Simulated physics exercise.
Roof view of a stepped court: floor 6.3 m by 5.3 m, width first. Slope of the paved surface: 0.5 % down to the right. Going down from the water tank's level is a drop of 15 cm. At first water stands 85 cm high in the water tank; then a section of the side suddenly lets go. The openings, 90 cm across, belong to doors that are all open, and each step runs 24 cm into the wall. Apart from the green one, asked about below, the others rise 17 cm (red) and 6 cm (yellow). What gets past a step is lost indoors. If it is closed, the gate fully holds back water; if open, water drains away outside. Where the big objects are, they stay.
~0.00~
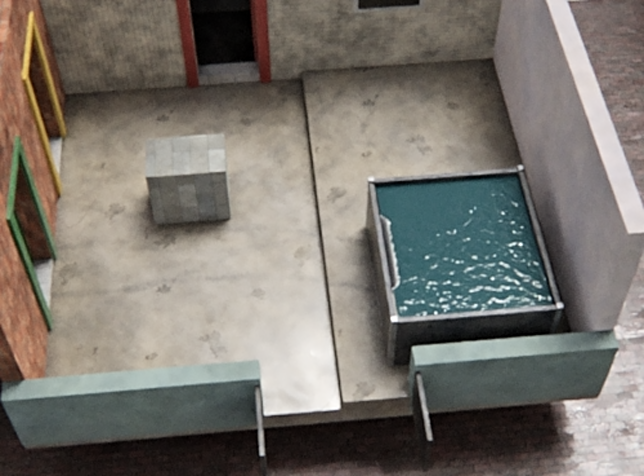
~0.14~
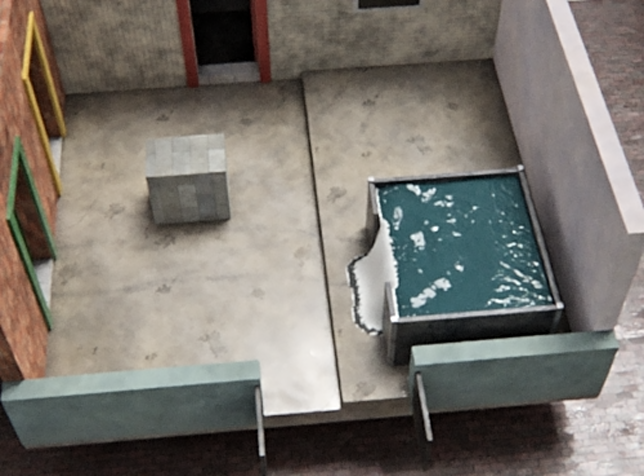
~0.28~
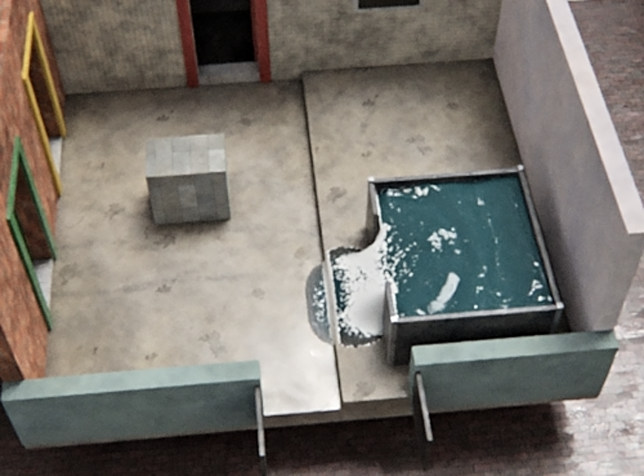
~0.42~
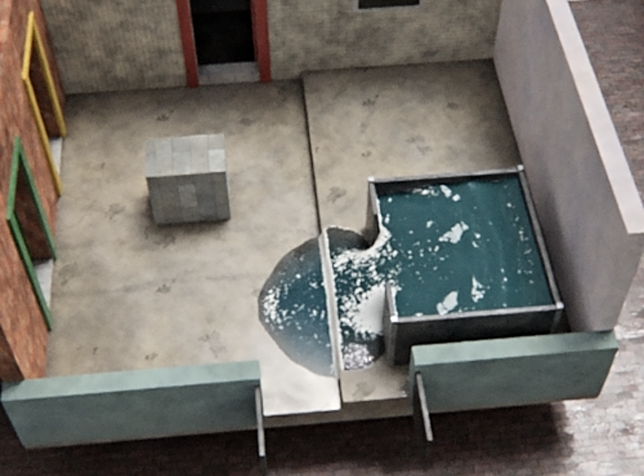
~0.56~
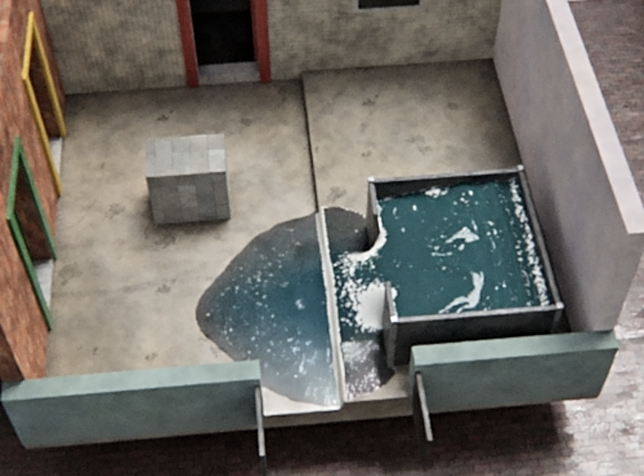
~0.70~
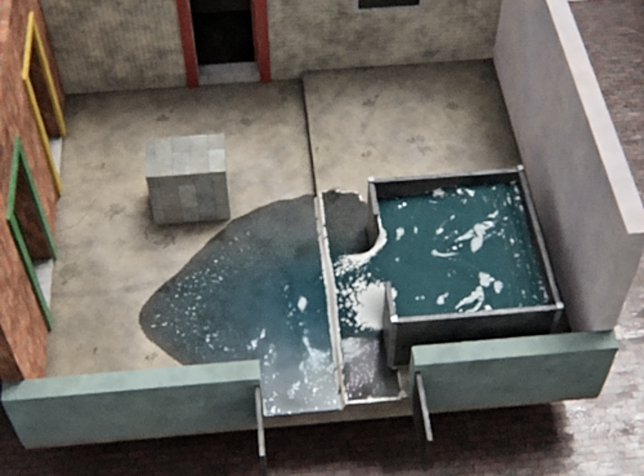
Water pouring through a gap in the left side of a tank, crossing a low step and spreading leftward over paving.
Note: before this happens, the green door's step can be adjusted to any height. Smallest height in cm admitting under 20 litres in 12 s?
Roughly 27 centimetres.
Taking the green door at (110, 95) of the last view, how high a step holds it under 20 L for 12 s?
Around 19 cm would do it.
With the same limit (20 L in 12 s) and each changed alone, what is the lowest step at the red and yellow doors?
About 10.0 cm at red and 8.5 cm at yellow.
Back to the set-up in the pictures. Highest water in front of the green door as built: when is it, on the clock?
I'd say near 2.4 seconds.
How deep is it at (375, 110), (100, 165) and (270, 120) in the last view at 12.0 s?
Roughly 0, 10 and 11 cm, in turn.
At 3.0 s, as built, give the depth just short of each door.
Reading in centimetres: Red = 7, yellow = 8, green = 21.
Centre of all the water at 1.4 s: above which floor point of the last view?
The water's centre is at about (366, 291).
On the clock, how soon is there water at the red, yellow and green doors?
The red door at 2.2 s, the yellow door at 1.8 s and the green door at 1.0 s.
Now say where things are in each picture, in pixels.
In the first picture, still water, 85 cm deep, in the water tank at (460, 245); the green door at (34, 240) is dry.
In the second picture, the front is at (361, 321), 0.3 m from the gap at (382, 279); 0.2 m2 of floor is wet, 85 cm left at the back.
In the third picture, water pours out at (382, 280) and has run 0.8 m, to (315, 319); about 14 cm deep outside, 85 cm at the back.
In the fourth picture, the gap is at (382, 280), the front 1.4 m out at (266, 319); the back of the water tank holds 80 cm.
In the fifth picture, the gap is at (382, 280), the front 2.2 m out at (202, 316); the back of the water tank holds 72 cm.
In the sixth picture, the front is at (148, 324), 2.9 m from the gap at (382, 279); 6.4 m2 of floor is wet, 73 cm left at the back; 1.3 m in a straight line remain to the green door at (34, 240).
After 1.4 s water covers 40 % of the floor, deepest (52 cm) near (43, 415); 10 cm at the green door, 18 litres in over its 6 cm step.
After 3.0 s water covers 55 % of the floor, deepest (30 cm) near (122, 395); 21 cm at the green door, 222 litres in over its 6 cm step.
After 12.0 s water covers 65 % of the floor, deepest (13 cm) near (59, 414); 10 cm at the green door, 459 litres in over its 6 cm step.
At the green door as built, the water arrived by 1.1 s and peaked near 31 cm at 2.4 s.
Run again over the same 12 s with other heights there, 48 litres in over 23 cm, 5 litres over 31.5 cm. The limit of 20 litres is kept from about 27 cm up.
